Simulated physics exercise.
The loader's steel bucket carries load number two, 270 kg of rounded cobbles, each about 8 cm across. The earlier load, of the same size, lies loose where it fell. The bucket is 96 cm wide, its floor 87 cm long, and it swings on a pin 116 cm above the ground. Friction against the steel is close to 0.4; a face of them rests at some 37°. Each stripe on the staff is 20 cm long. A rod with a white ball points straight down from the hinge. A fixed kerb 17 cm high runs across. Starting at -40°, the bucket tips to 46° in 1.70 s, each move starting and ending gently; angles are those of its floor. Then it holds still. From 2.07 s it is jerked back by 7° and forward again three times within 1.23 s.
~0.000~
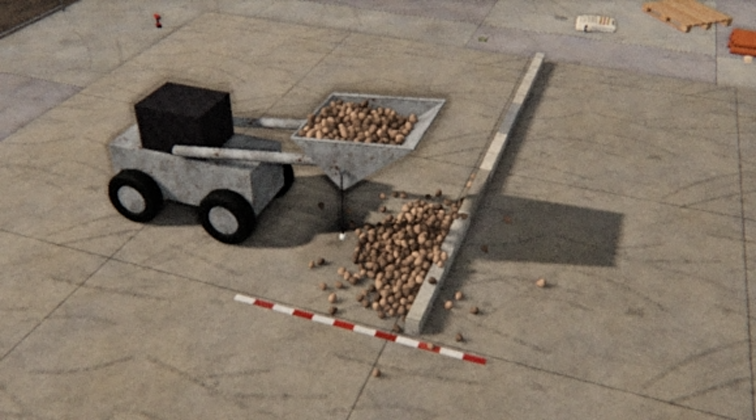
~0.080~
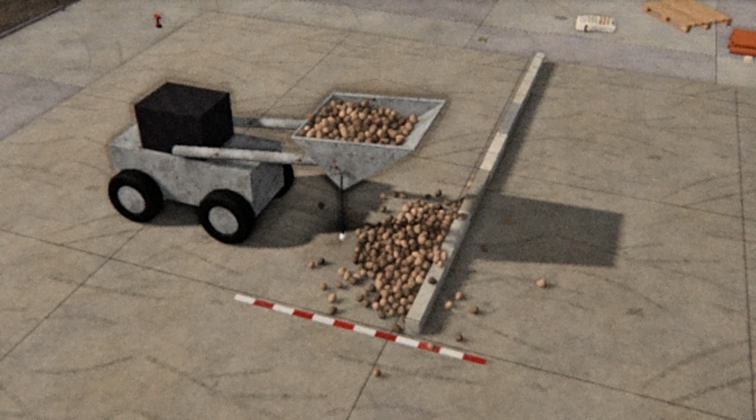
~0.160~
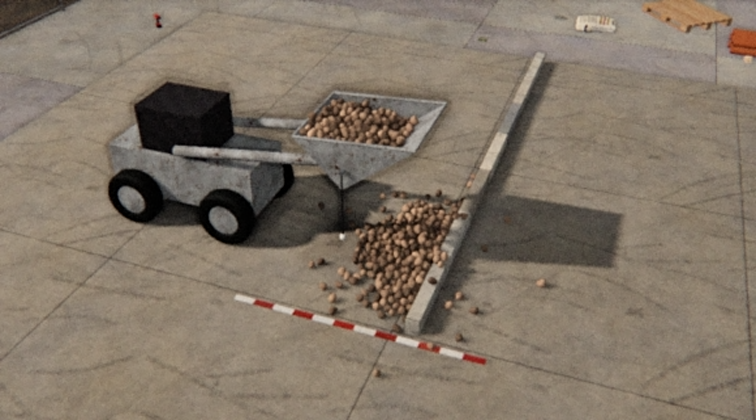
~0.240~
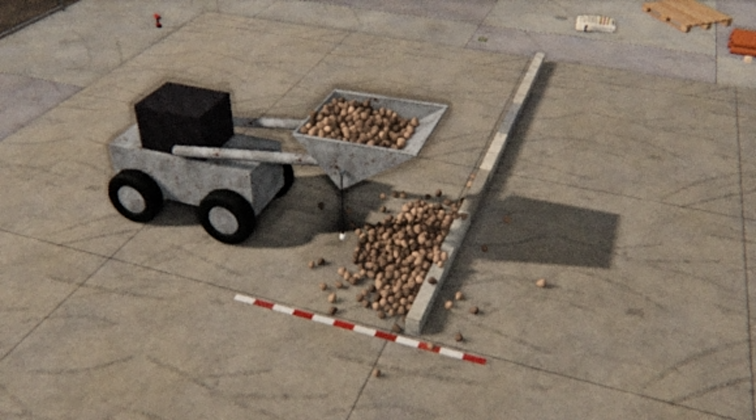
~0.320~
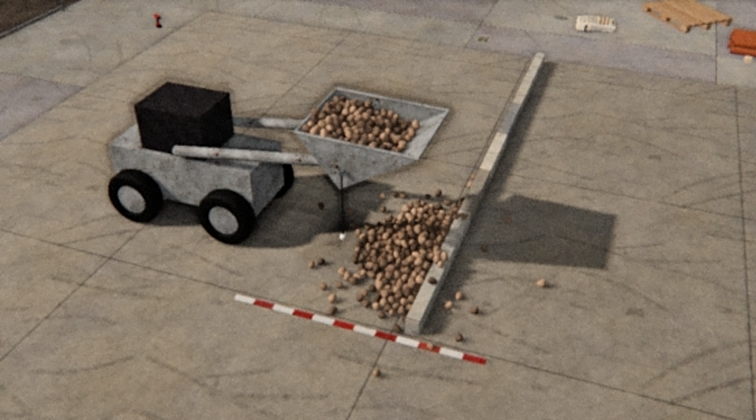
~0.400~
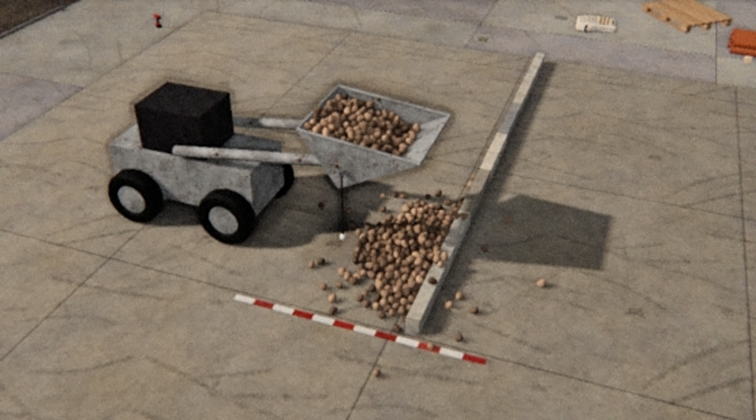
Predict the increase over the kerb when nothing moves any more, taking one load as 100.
About 35 per cent.
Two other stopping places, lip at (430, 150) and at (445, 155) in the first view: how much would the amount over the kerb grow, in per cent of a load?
First some 65, then 90 per cent.
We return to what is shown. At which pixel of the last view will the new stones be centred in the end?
Near (436, 246).
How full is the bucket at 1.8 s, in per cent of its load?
About 15 per cent.
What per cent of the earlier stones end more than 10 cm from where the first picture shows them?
Roughly 5 per cent of them.
After 1.3 s the floor is at 32°; in per cent of one load, 97 in the bucket, 101 on this side of the kerb, 2 over the kerb; the foremost stones are at (478, 291).
After 1.8 s the floor is at 46°; in per cent of one load, 14 in the bucket, 170 on this side of the kerb, 16 over the kerb; the foremost stones are at (496, 272).
After 3.8 s the floor is at 46°; in per cent of one load, 0 in the bucket, 163 on this side of the kerb, 37 over the kerb; the foremost stones are at (553, 270).
After 6.2 s the floor is at 46°; in per cent of one load, 0 in the bucket, 163 on this side of the kerb, 37 over the kerb; the foremost stones are at (553, 270). Net gain over the kerb, 35.
